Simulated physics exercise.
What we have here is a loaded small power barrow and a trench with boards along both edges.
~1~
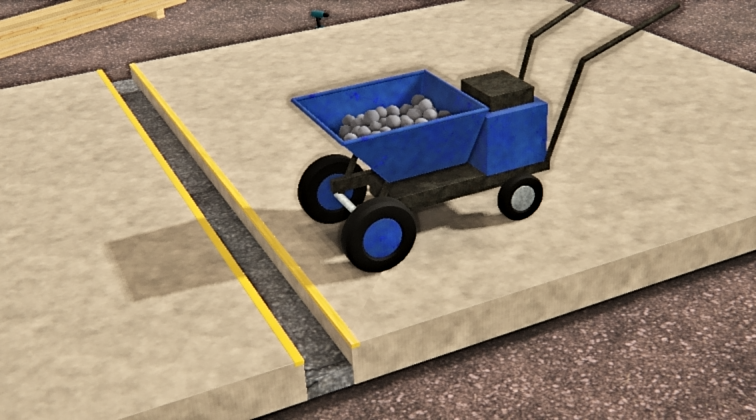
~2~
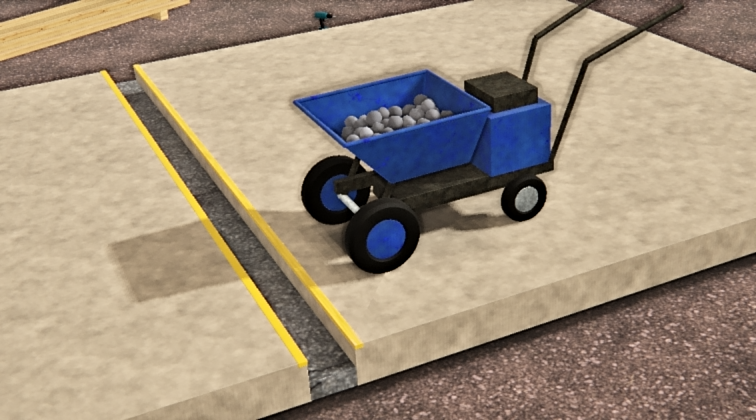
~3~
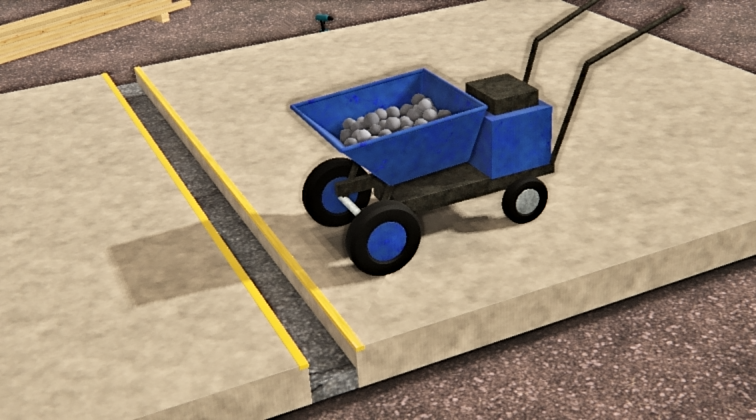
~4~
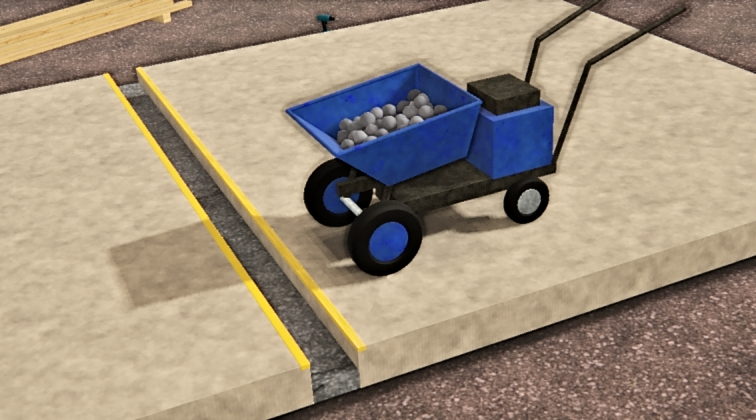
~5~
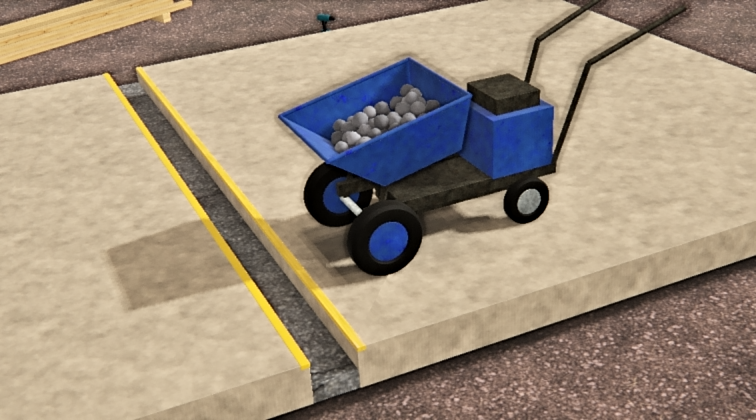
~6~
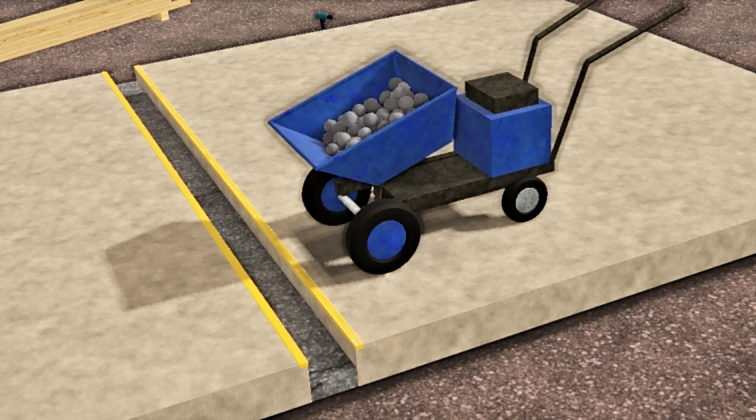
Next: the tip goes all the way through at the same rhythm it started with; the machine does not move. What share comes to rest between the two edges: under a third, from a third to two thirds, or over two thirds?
I expect the trench to receive below one third of the load.
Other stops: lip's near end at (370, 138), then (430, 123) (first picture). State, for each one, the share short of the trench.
First place: Around 0 per cent. Second place: Around 50 per cent.
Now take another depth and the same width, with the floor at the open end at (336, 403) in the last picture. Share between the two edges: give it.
Around 20 percent.
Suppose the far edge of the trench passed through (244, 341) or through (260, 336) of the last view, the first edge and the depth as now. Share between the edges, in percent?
Well, it'd be something like 80 per cent the first time and 50 per cent the second.
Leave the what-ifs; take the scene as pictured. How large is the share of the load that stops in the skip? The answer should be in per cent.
Close to 0 in a hundred.
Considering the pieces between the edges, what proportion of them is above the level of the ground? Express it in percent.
I'd say around 0 percent.
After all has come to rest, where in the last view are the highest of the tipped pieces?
Estimated top, final frame: Near (209, 264).
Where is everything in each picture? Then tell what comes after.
The first picture shows lip of the skip (343, 144), level; top of the load (404, 122), round cobbles; first edge of the trench (330, 312); far edge (276, 328), the trench under half as wide as the skip, and about half as deep as wide.
The second picture shows lip of the skip (345, 146), level; top of the load (407, 122).
The third picture shows lip of the skip (342, 151), tipped barely; top of the load (430, 116).
The fourth picture shows lip of the skip (337, 156), tipped a little; top of the load (426, 113).
The fifth picture shows lip of the skip (328, 162), tipped a little; top of the load (418, 109).
The sixth picture shows lip of the skip (317, 169), tipped clearly; top of the load (406, 104); first edge of the trench (335, 313); far edge (281, 330).
Just after the last frame, skip tipped steeply; every one in the skip.
A moment on, skip tipped right over; the larger part in the skip; just a few in or heaped over the trench; about a tenth beyond it; just a few falling.
Further on, skip tipped right over; about a tenth in the skip; about a tenth in or heaped over the trench; the larger part beyond it.
When it is over, skip tipped right over; roughly a quarter in or heaped over the trench; the larger part beyond it.
